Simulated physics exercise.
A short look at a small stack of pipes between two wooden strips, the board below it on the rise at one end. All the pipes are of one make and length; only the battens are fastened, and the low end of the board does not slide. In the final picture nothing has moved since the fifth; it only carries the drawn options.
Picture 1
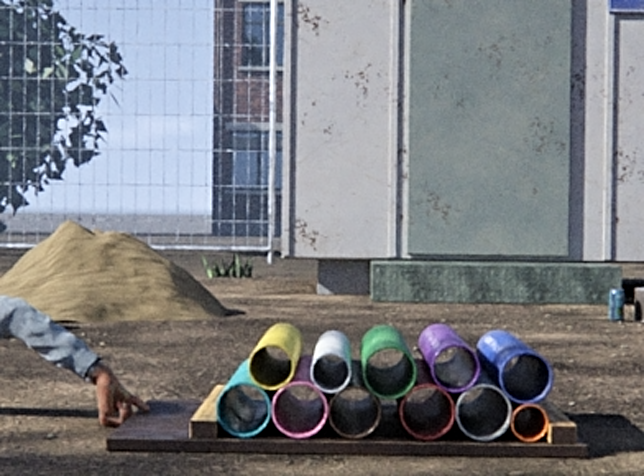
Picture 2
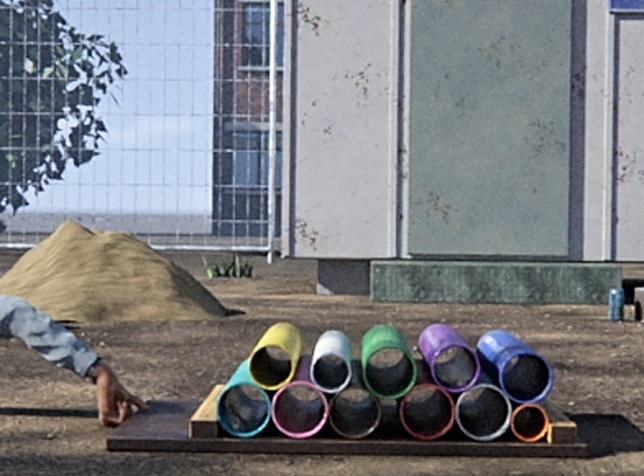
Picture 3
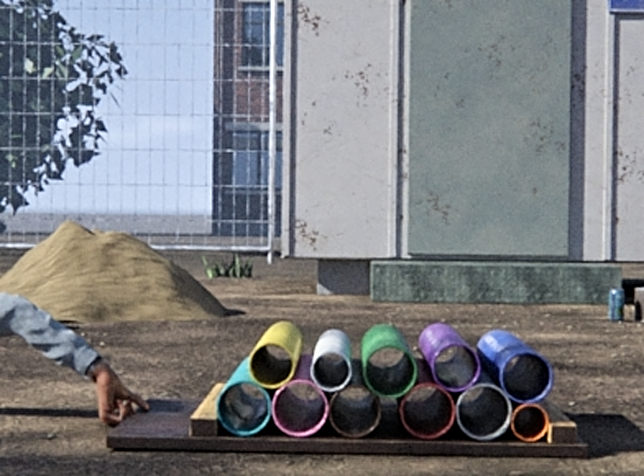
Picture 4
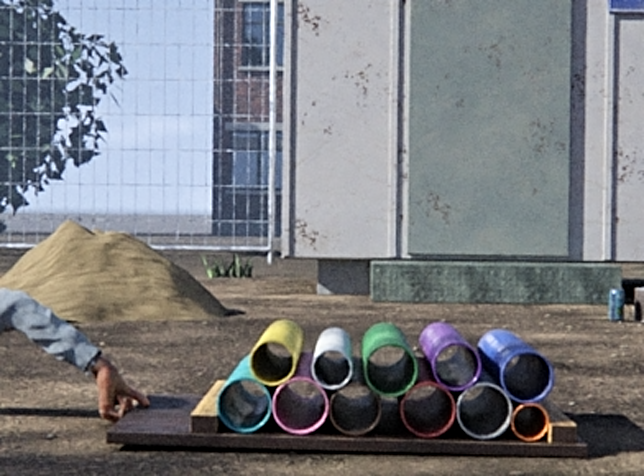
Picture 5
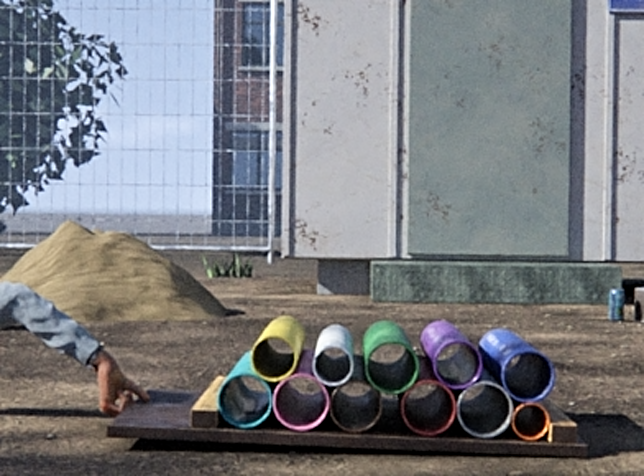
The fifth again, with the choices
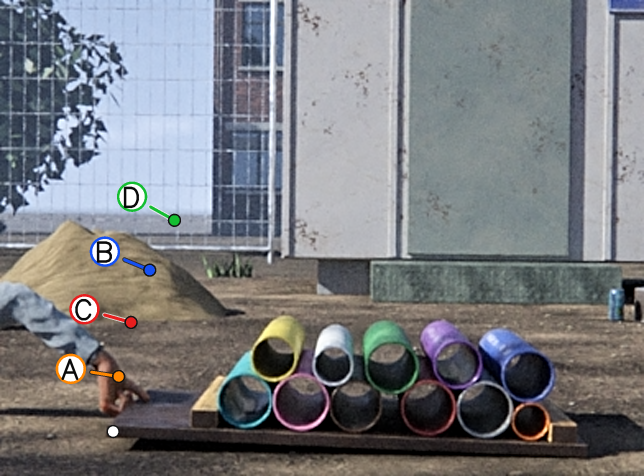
Colourful pipes sat stacked in two rows between wooden strips on a dark board, and a hand at the left slowly lifted that end slightly, the pipes staying stacked as it rose.
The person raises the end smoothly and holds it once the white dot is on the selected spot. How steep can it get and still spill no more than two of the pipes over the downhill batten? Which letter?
D is the limit.
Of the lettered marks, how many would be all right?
Four of the four.
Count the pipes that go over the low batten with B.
The count is one.
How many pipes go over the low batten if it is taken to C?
At C the number is one.
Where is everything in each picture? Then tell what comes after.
The first frame shows pink pipe (300, 410); brown pipe (354, 413); red pipe (428, 412).
The second frame shows red pipe (428, 412); grey pipe (484, 412).
The third frame shows board (347, 416); turquoise pipe (244, 408); pink pipe (300, 408); purple pipe (456, 368).
The fourth frame shows board (347, 414); turquoise pipe (244, 405); pink pipe (301, 406).
The fifth frame shows board (347, 411); turquoise pipe (245, 400); pink pipe (301, 402).
On the copy, A at (118, 376); B at (150, 270); C at (131, 322); D at (174, 221); the white dot at (113, 431).
On D. First, board at 17°.
Then, board at 28°.
Finally, board at 28°, one over the low batten (blue).
By contrast, A one over the low batten (blue); B one over the low batten (blue); C one over the low batten (blue).
